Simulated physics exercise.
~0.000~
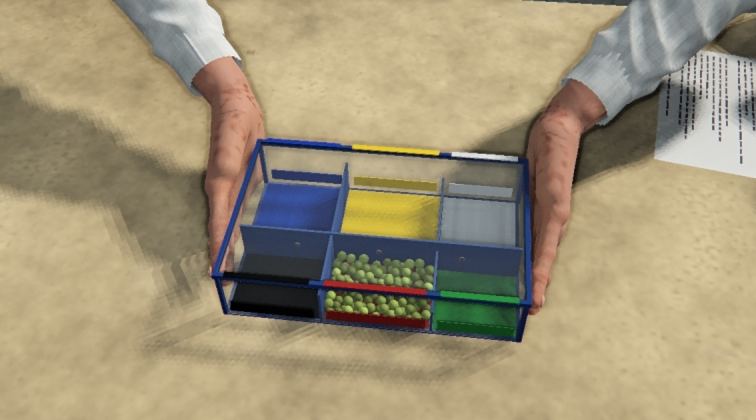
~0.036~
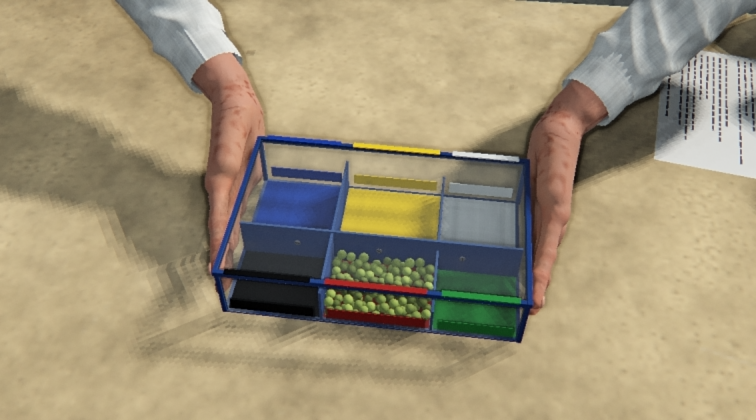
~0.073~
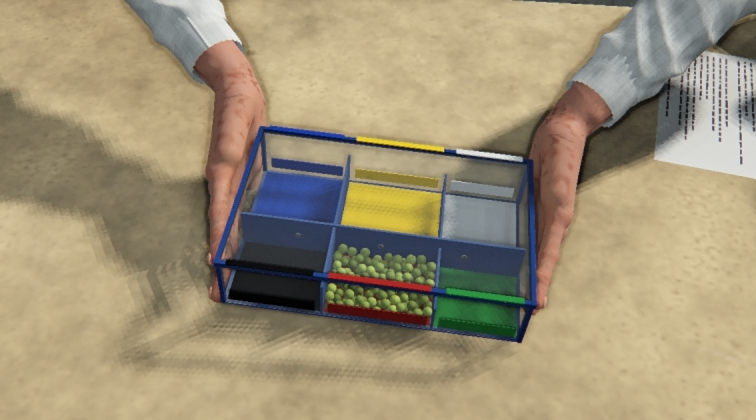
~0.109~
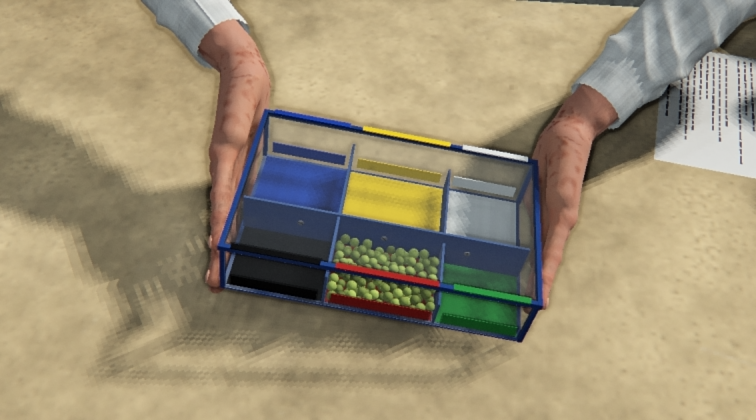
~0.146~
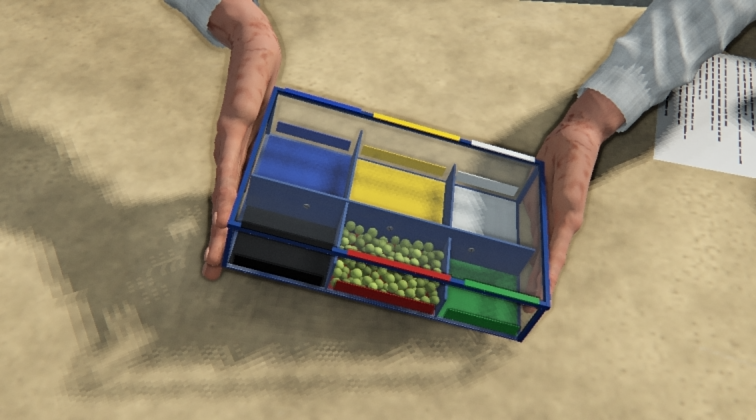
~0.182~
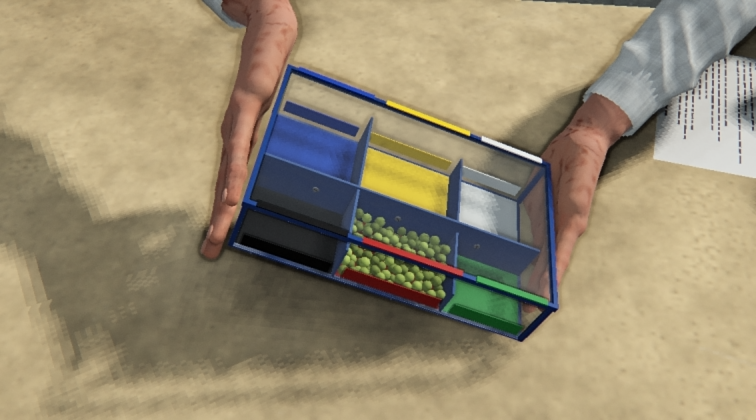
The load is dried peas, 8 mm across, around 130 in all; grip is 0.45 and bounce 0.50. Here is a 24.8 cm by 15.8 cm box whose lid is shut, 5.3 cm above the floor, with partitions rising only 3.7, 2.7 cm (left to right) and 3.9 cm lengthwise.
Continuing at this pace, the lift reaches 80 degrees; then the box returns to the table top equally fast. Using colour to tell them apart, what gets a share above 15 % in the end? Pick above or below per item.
Red = above; blue = below; green = above; yellow = below; white = below; black = below.
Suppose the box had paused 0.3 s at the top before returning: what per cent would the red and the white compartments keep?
Then red keeps 45% and white keeps 5%.
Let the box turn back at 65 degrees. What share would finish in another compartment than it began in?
Some 25 per cent.
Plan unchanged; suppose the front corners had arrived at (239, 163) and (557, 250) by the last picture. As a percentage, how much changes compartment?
I'd say close to 65 in a hundred.
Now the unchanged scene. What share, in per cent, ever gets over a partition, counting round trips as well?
Around 60 percent.
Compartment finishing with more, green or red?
The green one has more.
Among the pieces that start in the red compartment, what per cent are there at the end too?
Share retained: Some 40 per cent.
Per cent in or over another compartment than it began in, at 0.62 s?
About 30 %.
After 0.62 s, tilt 78 degrees; red 70 %, green 25 %.
Then, at 0.91 s, tilt 31 degrees; red 40 %, green 55 %, white 5 %.
After 1.30 s, tilt 0 degrees; red 40 %, green 55 %, white 5 %.
In the end, at 1.9 s, red 40 %, blue 0 %, green 55 %, yellow 0 %, white 5 %, black 0 %.
